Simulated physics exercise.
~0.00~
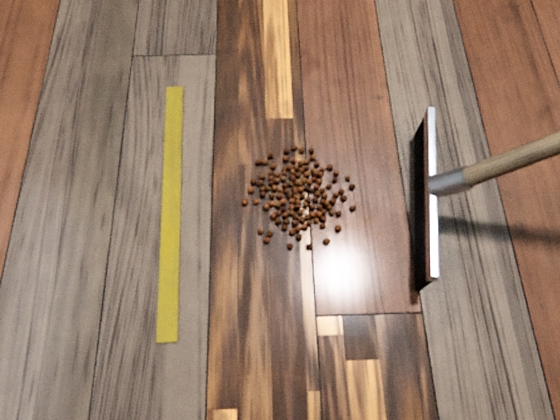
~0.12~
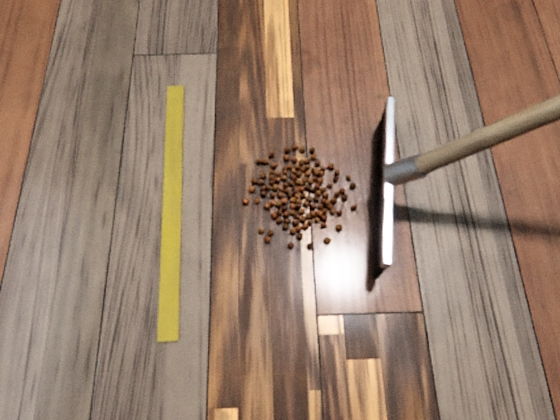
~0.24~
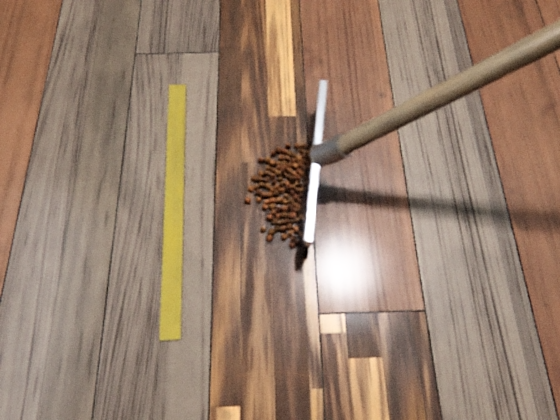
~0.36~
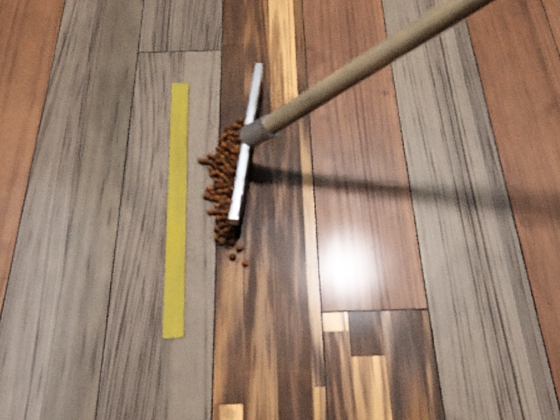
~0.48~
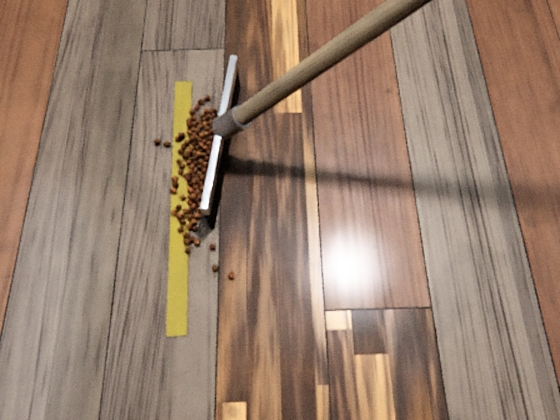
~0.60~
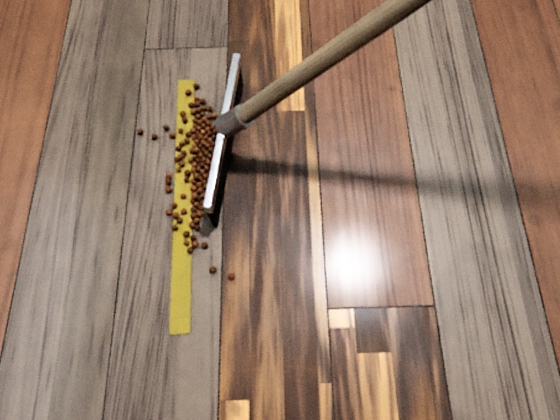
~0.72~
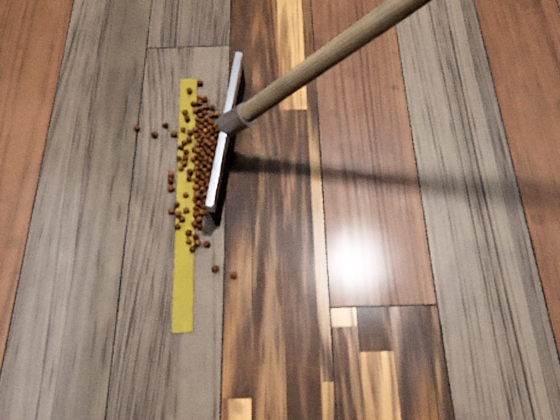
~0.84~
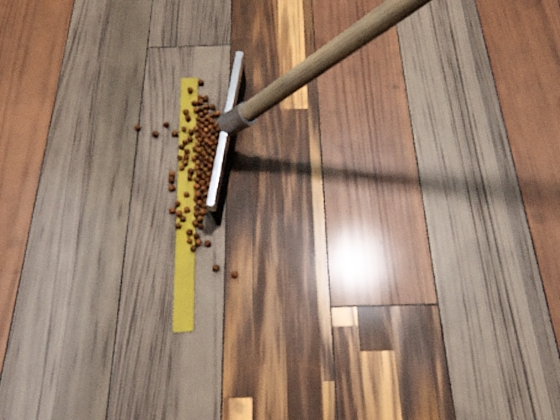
A squeegee with a wooden handle slid left across a wood plank floor and pushed a pile of small brown cereal balls toward a yellow strip, then stopped just short of it, leaving some balls scattered on and around the strip and others against the blade.
